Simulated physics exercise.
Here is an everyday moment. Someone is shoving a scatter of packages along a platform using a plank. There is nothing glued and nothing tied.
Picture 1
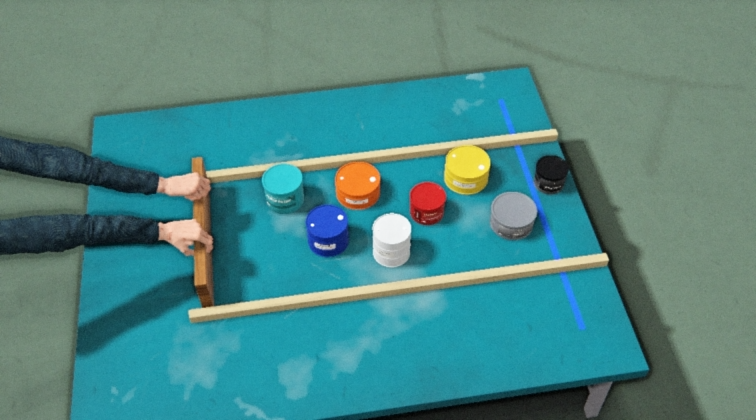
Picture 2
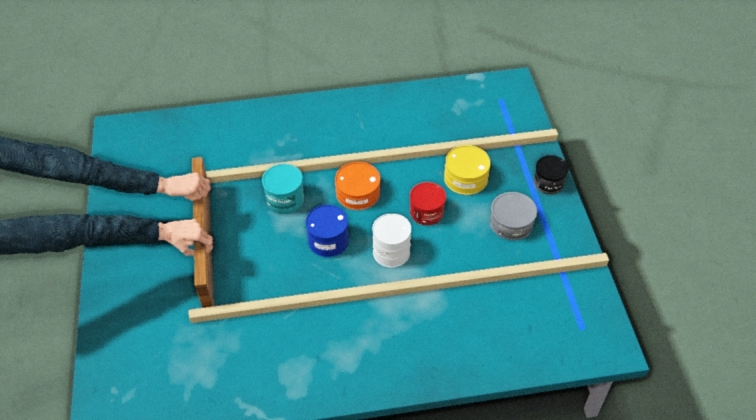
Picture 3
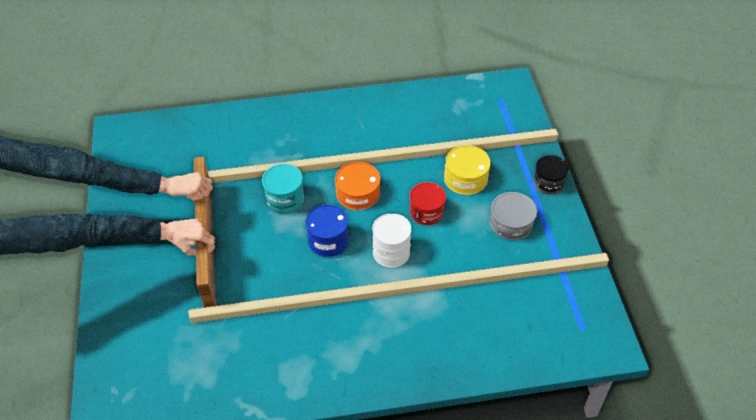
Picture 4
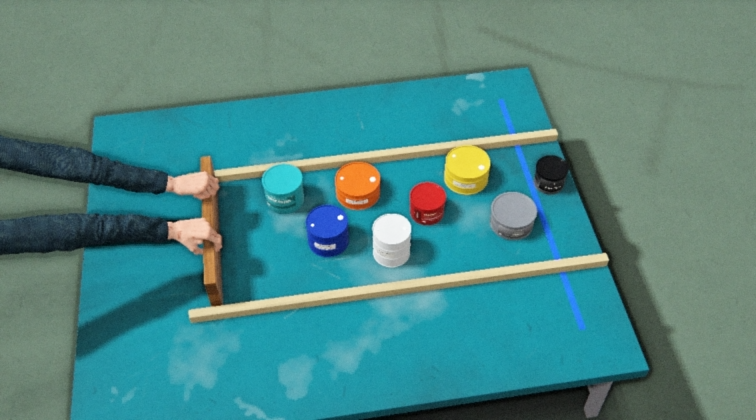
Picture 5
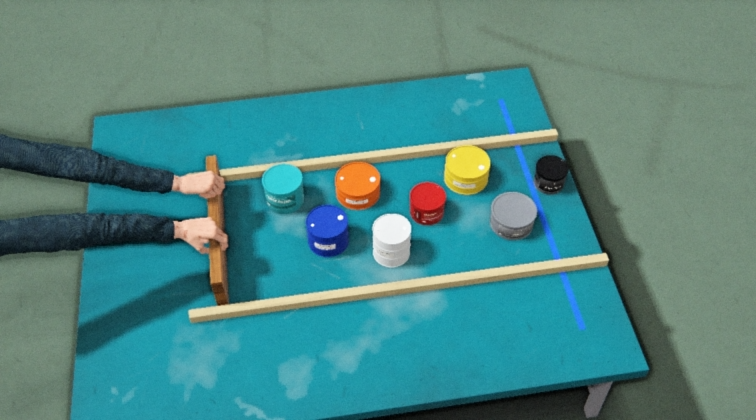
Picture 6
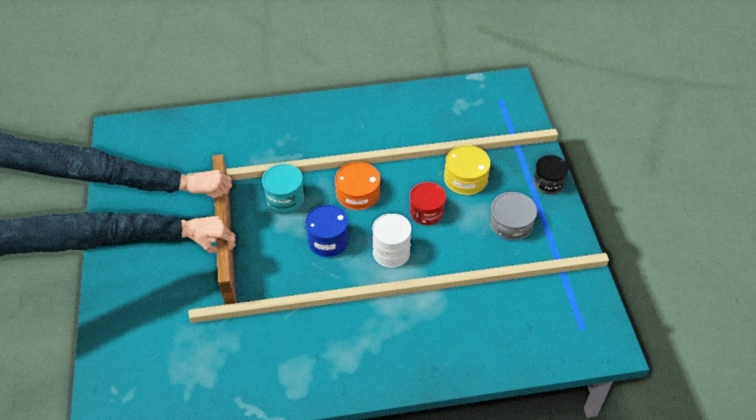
At the start, two hands grip a wooden plank at the left end of a turquoise table, with eight colourful cans scattered between two pale rails to its right. The hands then slide the plank slowly a short way right, nearing the turquoise can, while every can stays still.
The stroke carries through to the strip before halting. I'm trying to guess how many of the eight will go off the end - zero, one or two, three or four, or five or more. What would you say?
Fallen: Three or four.
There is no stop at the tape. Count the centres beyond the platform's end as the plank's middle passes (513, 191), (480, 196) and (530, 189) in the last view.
First 2, then 1, then 4.
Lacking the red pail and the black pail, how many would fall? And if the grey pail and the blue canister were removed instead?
First 3, second 3.
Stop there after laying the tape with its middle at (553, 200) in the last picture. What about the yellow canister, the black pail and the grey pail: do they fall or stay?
What happens is that the yellow canister winds up off it, the black pail winds up off it and the grey pail winds up off it.
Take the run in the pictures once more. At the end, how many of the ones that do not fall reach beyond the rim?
My count gives 1.
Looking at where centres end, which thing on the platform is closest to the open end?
That would be the red pail.
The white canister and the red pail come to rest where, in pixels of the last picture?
Final spots - white canister (571, 226), red pail (567, 173).
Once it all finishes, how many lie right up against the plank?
Count recorded: 3.
Early on, none off yet; black pail at rest near (551, 175); grey pail at rest near (513, 216); yellow canister at rest near (467, 170).
Finally, the number that fall off is three or four; lost, orange canister, yellow canister, grey pail and black pail.
